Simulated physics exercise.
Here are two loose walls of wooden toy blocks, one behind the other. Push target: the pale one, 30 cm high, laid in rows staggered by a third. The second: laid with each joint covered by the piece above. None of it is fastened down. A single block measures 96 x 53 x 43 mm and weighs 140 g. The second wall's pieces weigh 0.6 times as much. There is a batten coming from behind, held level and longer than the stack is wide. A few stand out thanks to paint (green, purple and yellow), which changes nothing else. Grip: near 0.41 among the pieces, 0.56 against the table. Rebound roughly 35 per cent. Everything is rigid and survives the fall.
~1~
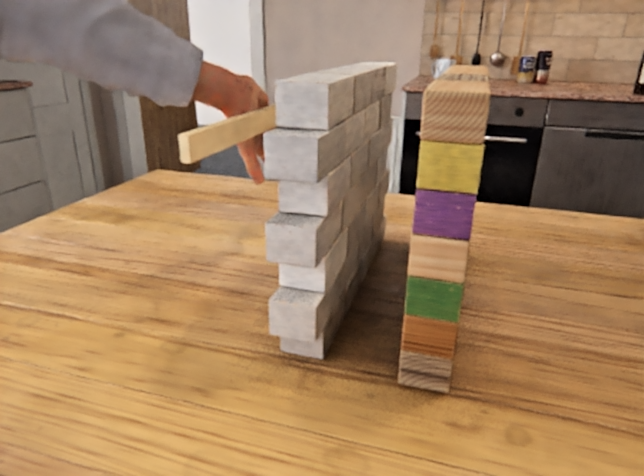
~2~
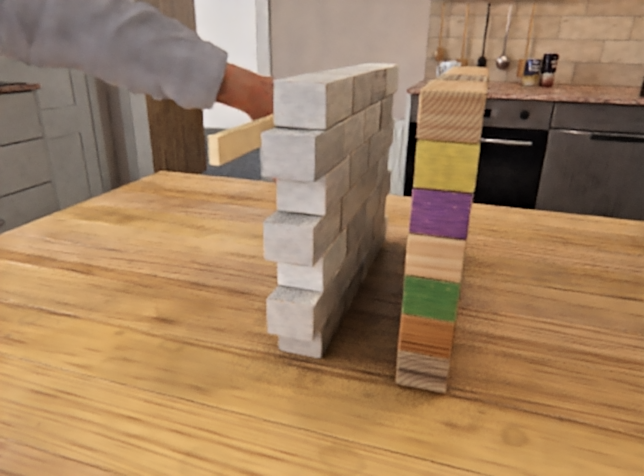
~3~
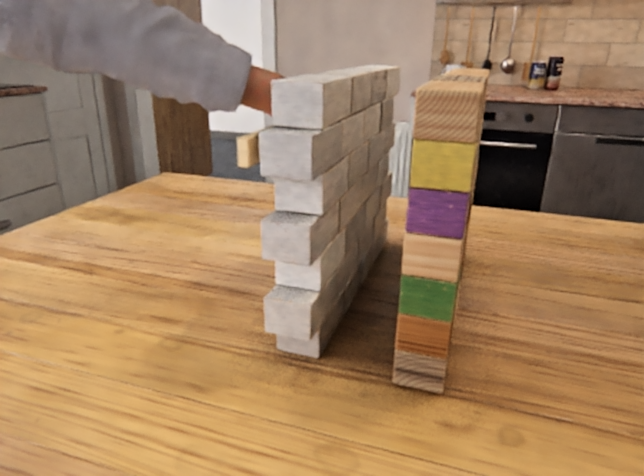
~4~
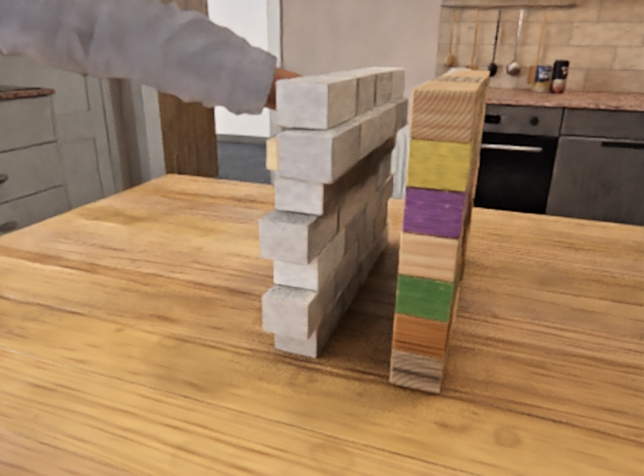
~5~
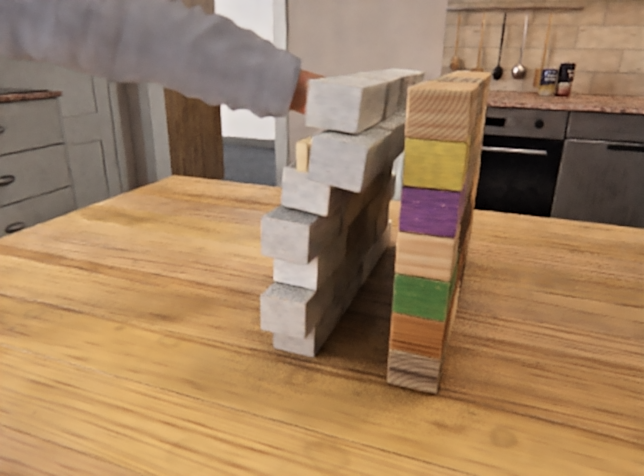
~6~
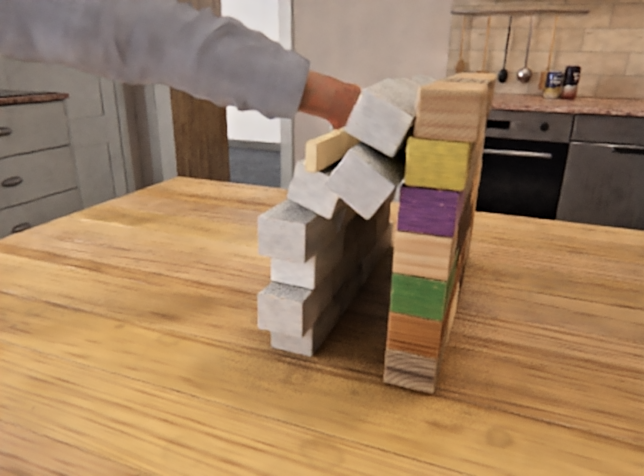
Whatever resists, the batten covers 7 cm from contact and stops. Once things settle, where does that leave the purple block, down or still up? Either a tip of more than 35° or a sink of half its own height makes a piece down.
Looks like the purple block is down at the end.
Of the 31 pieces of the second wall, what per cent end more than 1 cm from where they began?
The shifted ones make up 85 per cent.
Then, 0.21 s after the last picture, 8 of the pale wall down; none of the 31 blocks of the second wall down, 27 disturbed; purple block leaning 15°; yellow block leaning 15°.
Then, 0.45 s after the last picture, 8 of the pale wall down; 27 of the 31 blocks of the second wall down; purple block leaning 65°, 10 cm lower; green block leaning 69°, 6 cm lower.
At rest, 8 of the pale wall down; 27 of the 31 blocks of the second wall down; purple block on its side; yellow block on its side; green block on its side.
